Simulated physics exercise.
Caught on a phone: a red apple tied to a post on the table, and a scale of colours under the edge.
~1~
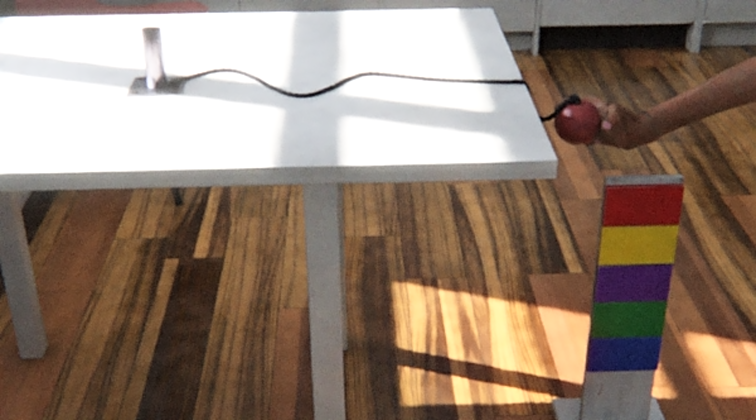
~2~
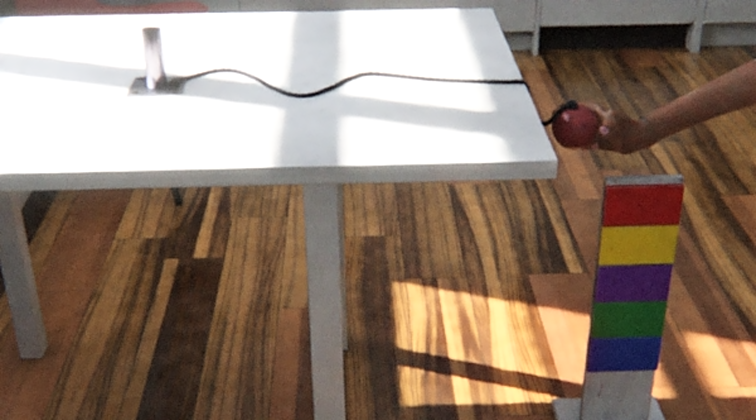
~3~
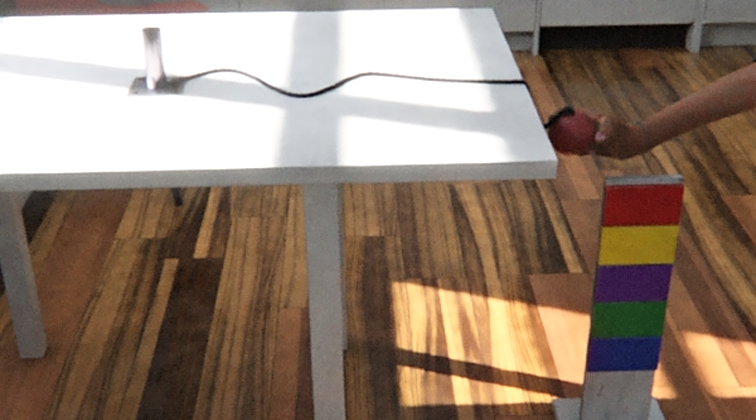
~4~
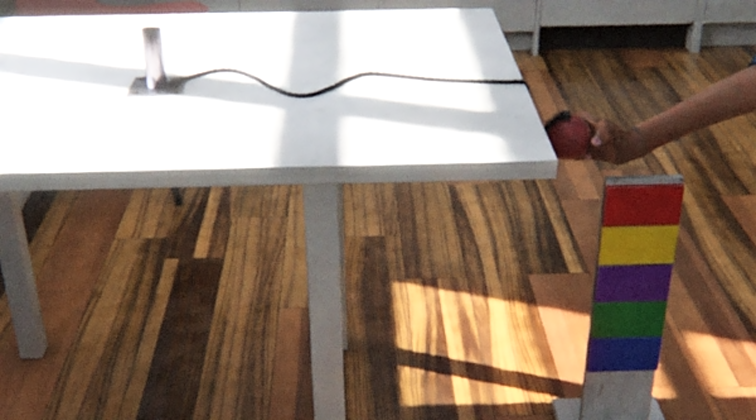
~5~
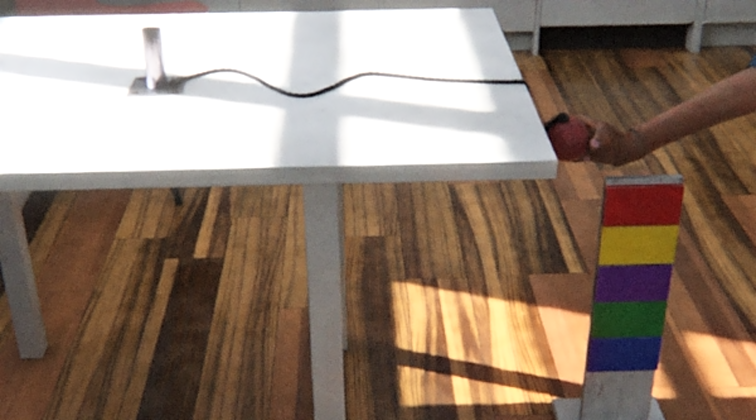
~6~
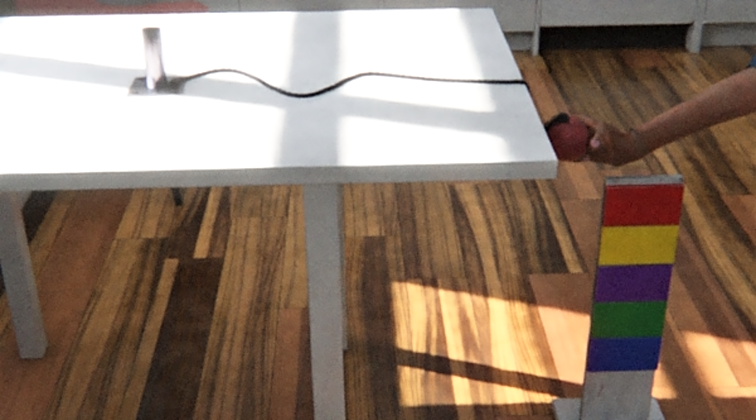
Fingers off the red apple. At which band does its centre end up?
Its middle rests at the yellow band.
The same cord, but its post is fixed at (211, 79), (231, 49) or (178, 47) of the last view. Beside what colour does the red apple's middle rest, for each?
One after the other, purple; purple; yellow.
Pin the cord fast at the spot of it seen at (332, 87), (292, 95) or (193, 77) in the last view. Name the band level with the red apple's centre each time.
In that order: Red; red; yellow.
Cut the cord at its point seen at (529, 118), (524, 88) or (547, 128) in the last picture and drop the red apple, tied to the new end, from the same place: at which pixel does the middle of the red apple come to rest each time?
The places are (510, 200), (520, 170) and (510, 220).
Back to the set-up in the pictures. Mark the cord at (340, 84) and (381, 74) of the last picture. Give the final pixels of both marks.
The first at (401, 80), the second at (453, 79).
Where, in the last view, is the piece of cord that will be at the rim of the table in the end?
At (452, 81), roughly.
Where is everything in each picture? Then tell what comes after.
The first picture shows red apple (578, 122); red (644, 207); yellow (639, 246); purple (634, 284); green (629, 320); blue (625, 355).
The second picture shows red apple (575, 127); cord through (212, 72) (272, 88) (340, 84) (423, 79) (512, 83).
The third picture shows red apple (571, 133).
The fourth picture shows red apple (568, 138); cord through (212, 72) (272, 88) (340, 84) (423, 79) (512, 83).
The fifth picture shows red apple (566, 140).
The sixth picture shows red apple (566, 140); cord through (212, 72) (272, 88) (340, 84) (423, 79) (512, 83).
Early on, apple near (536, 232); level with yellow.
Midway, apple near (506, 245); level with yellow.
Finally, apple near (516, 247); level with yellow. The yellow one.
